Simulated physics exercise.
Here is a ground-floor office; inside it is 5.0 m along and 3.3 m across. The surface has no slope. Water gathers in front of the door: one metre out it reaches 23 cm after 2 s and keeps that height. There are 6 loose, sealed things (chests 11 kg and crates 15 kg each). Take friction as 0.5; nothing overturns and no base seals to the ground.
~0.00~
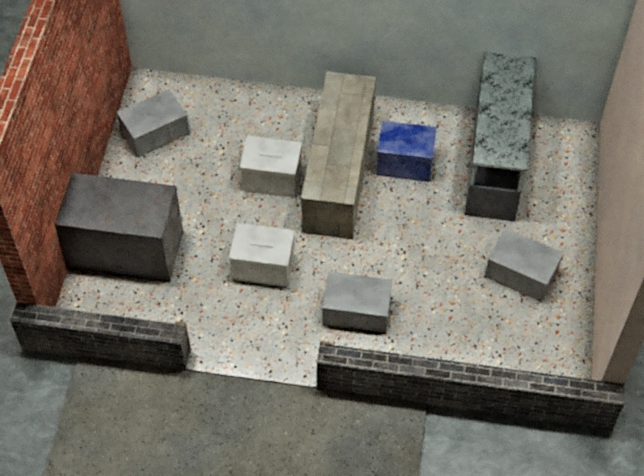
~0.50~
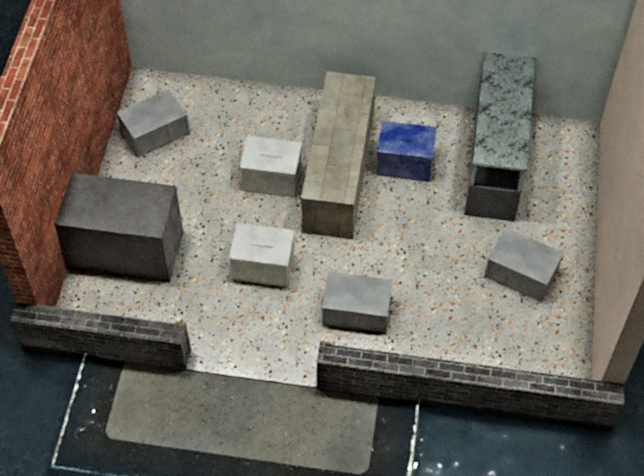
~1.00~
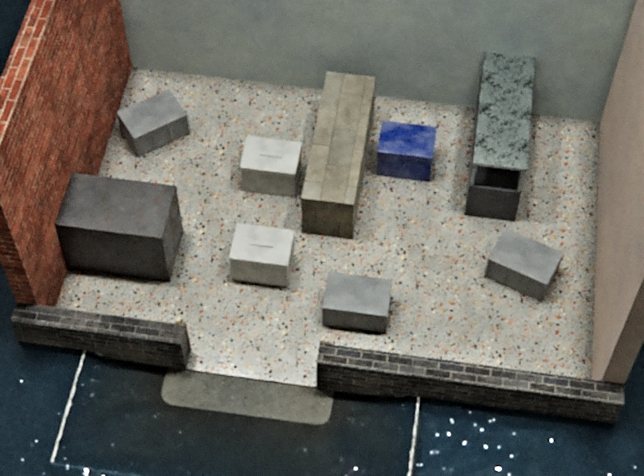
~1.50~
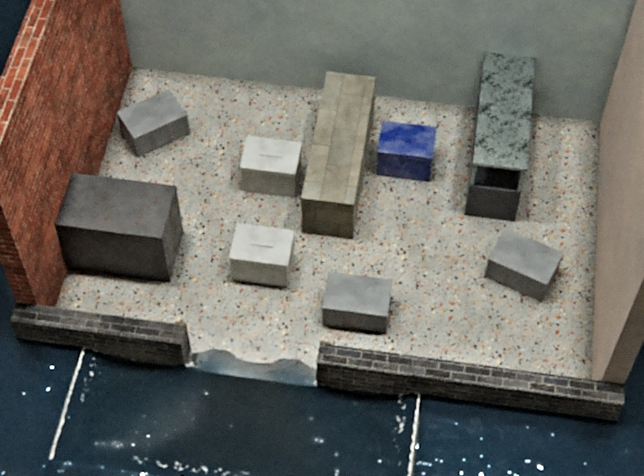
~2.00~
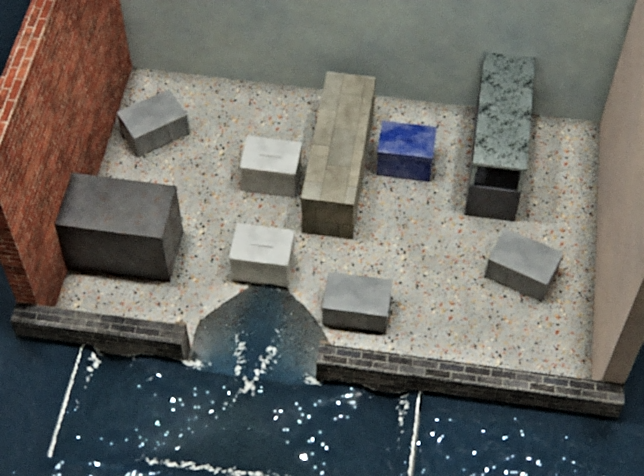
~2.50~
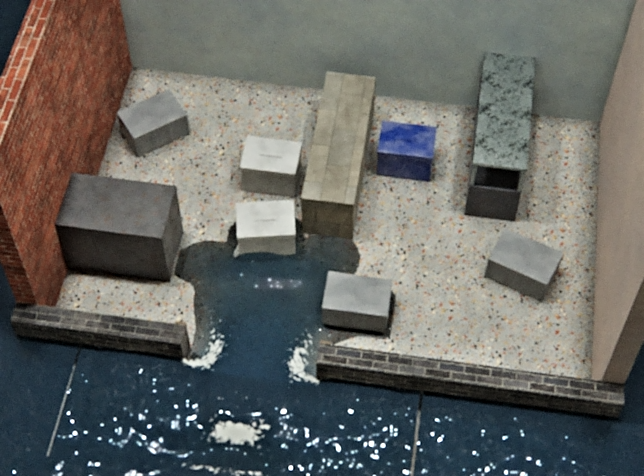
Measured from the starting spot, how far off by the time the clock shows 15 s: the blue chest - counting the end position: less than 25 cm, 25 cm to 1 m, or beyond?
Blue chest gets carried off.
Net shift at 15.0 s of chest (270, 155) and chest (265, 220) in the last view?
In that order: 100 cm, 120 cm.
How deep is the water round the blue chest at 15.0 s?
Roughly 15 cm.
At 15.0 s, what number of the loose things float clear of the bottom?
I count 6.
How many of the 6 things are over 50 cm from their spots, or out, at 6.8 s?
4 of them.
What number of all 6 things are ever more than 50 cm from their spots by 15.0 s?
6 of them.
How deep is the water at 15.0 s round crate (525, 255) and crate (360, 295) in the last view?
Roughly 14 and 15 cm.
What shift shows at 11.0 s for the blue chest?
About 150 cm.
After 3.5 s the blue chest is near (407, 139), 0.0 m from its start, aground; 0 afloat.
After 6.8 s the blue chest is near (398, 141), 0.1 m from its start, afloat; 4 afloat.
After 11.0 s the blue chest is near (566, 203), 1.7 m from its start, afloat; 6 afloat.
After 15.0 s the blue chest is near (557, 143), 1.5 m from its start, afloat; 6 afloat.
